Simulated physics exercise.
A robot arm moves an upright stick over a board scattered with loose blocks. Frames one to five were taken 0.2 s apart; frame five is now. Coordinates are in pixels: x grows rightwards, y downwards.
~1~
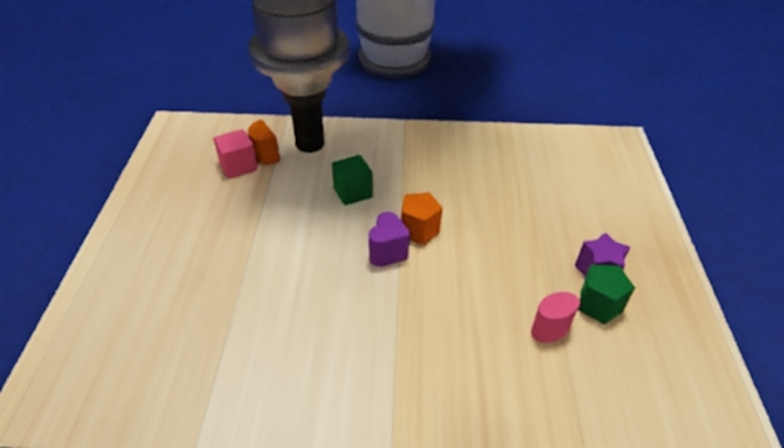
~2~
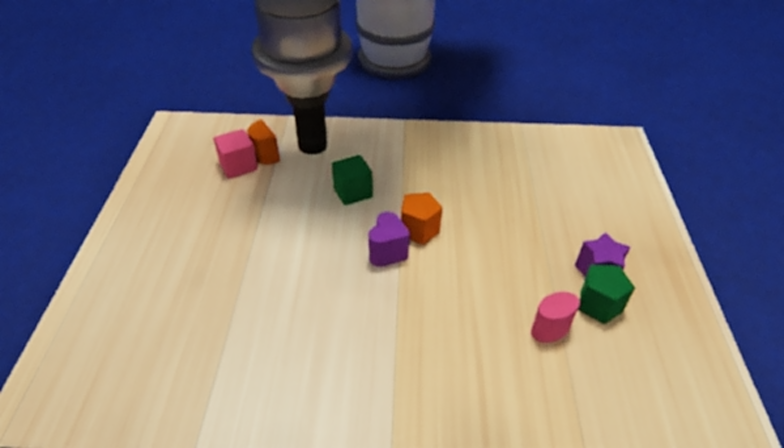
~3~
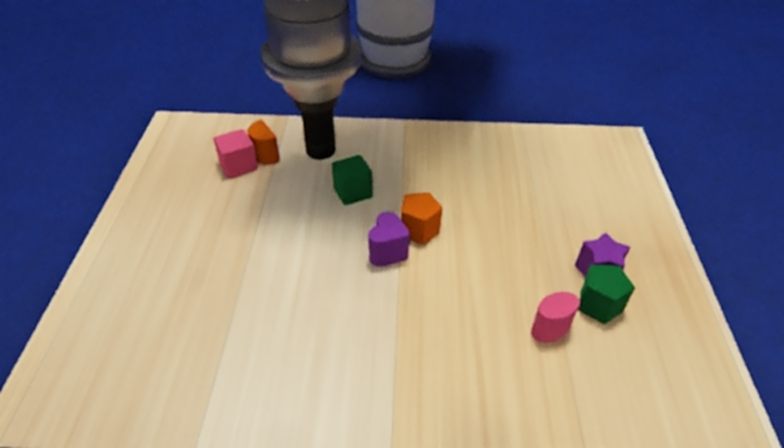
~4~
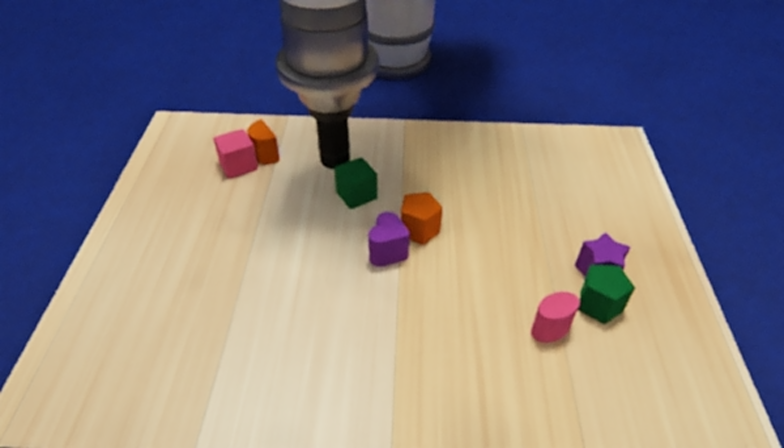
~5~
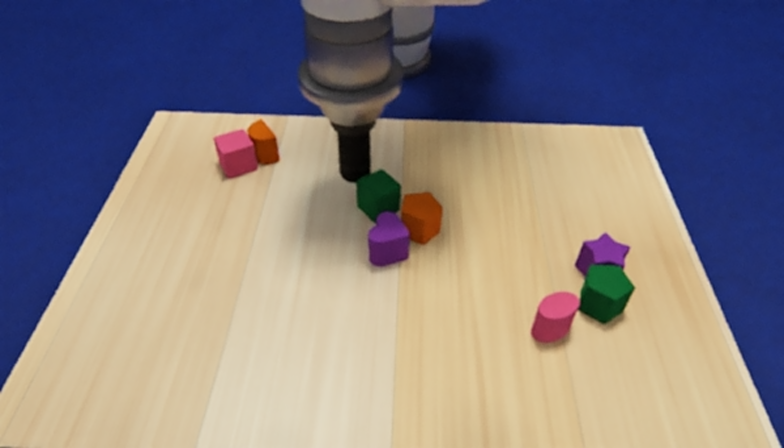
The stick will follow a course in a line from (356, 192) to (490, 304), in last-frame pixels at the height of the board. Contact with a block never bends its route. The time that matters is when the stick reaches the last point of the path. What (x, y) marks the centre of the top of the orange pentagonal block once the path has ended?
At (549, 241).
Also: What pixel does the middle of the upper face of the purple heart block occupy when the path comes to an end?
The spot you're after is about (395, 243) in the image.
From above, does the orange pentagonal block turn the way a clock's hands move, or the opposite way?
Twists anticlockwise.
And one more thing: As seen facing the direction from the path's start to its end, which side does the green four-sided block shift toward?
It's pushed left.
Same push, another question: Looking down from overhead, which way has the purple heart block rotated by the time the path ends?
Clockwise rotation.
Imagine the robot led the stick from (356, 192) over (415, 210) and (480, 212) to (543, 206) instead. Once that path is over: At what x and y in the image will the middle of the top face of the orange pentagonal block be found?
My prediction: (480, 239).
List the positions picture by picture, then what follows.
In the first picture, stick's lower end (310, 145); green four-sided block (352, 167); purple heart block (388, 227); orange pentagonal block (421, 204); pink oval (559, 304).
In the second picture, stick (313, 147); blocks still.
In the third picture, stick (321, 152); blocks still.
In the fourth picture, stick (335, 161); green four-sided block (356, 170).
In the fifth picture, stick (356, 174); green four-sided block (378, 182); purple heart block (388, 227); orange pentagonal block (421, 204); pink oval (559, 304).
On the path given first. One third of the way, stick (396, 207); green four-sided block (429, 211), turned 35° anticlockwise; orange pentagonal block (464, 222).
Two thirds of the way, stick (442, 244); green four-sided block (482, 242), turned 65° anticlockwise; purple heart block (395, 243), turned 60° clockwise; orange pentagonal block (520, 239), turned 25° anticlockwise.
At the end, stick (494, 286); green four-sided block (535, 267), turned 120° anticlockwise; purple heart block (395, 243), turned 60° clockwise; orange pentagonal block (549, 241), turned 70° anticlockwise; pink oval still.
